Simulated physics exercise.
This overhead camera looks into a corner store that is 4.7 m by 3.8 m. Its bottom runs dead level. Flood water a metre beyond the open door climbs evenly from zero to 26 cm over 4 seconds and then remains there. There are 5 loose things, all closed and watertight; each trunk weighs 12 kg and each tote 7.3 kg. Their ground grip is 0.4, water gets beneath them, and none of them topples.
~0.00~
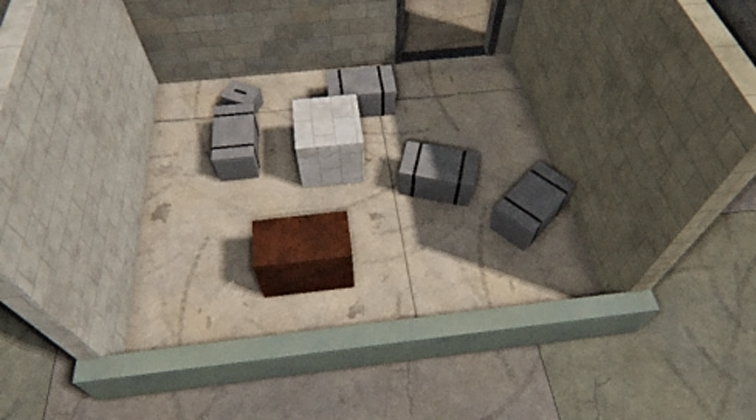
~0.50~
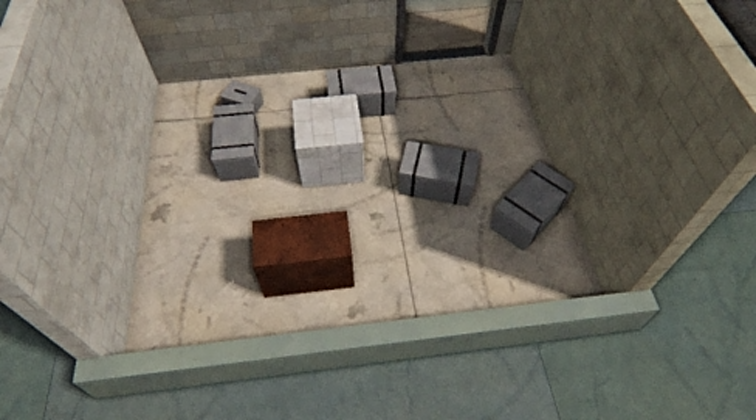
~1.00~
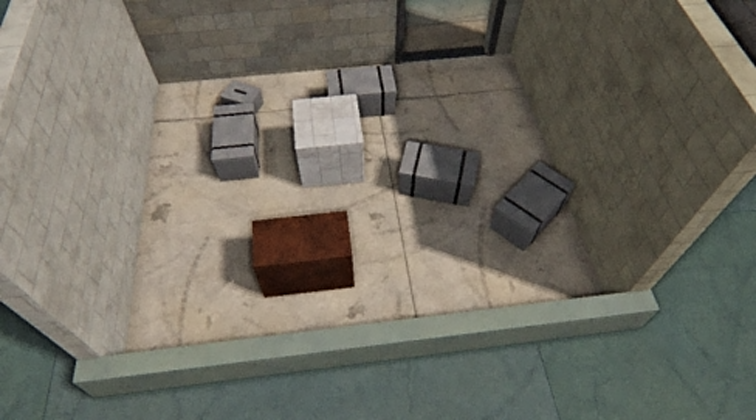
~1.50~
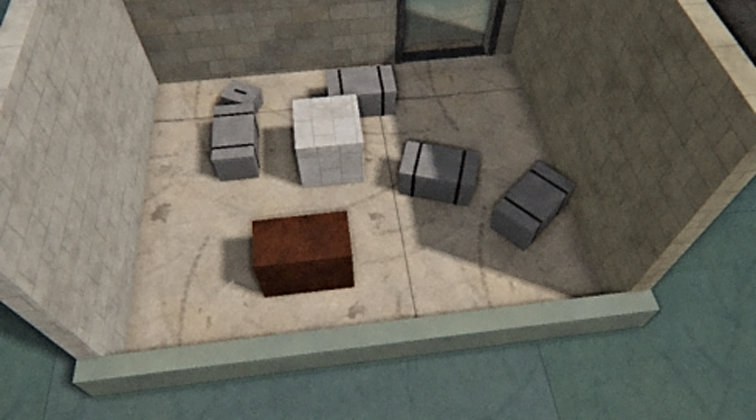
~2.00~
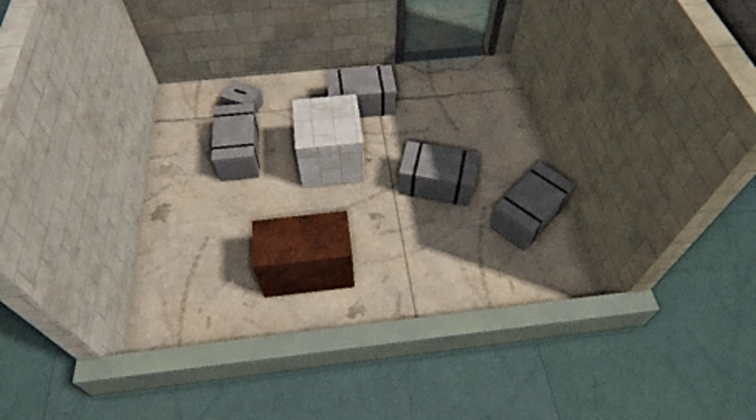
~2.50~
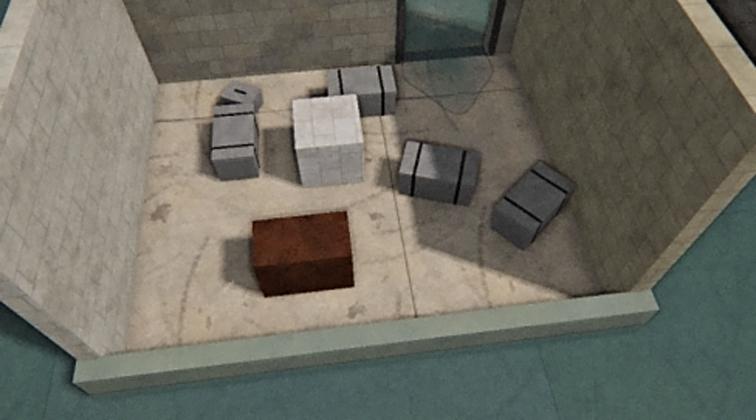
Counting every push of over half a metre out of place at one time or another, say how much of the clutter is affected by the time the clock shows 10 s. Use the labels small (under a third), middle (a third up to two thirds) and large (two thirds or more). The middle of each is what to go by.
Middle.
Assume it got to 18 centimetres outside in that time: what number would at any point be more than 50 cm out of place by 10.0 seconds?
That would give 2.
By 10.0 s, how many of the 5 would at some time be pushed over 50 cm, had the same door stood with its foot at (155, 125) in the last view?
Then it comes to 4.
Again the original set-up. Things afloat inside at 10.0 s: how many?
At that time, 2.
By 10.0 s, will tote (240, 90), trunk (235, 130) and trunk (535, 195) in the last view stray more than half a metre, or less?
In turn: Short of it, less, over.
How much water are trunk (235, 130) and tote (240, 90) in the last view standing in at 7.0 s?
First about 0 cm, second about 0 cm.
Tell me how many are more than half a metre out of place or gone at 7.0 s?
Count then: 2.
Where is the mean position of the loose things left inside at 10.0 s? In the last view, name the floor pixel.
That lands at roughly (278, 161).
After 3.5 s 0 of 5 are over 50 cm from their spots; 0 afloat.
After 4.5 s 0 of 5 are over 50 cm from their spots; 0 afloat.
After 7.0 s 2 of 5 are over 50 cm from their spots; 2 afloat.
After 10.0 s 2 of 5 are over 50 cm from their spots, and 2 have been at some point; 2 afloat.
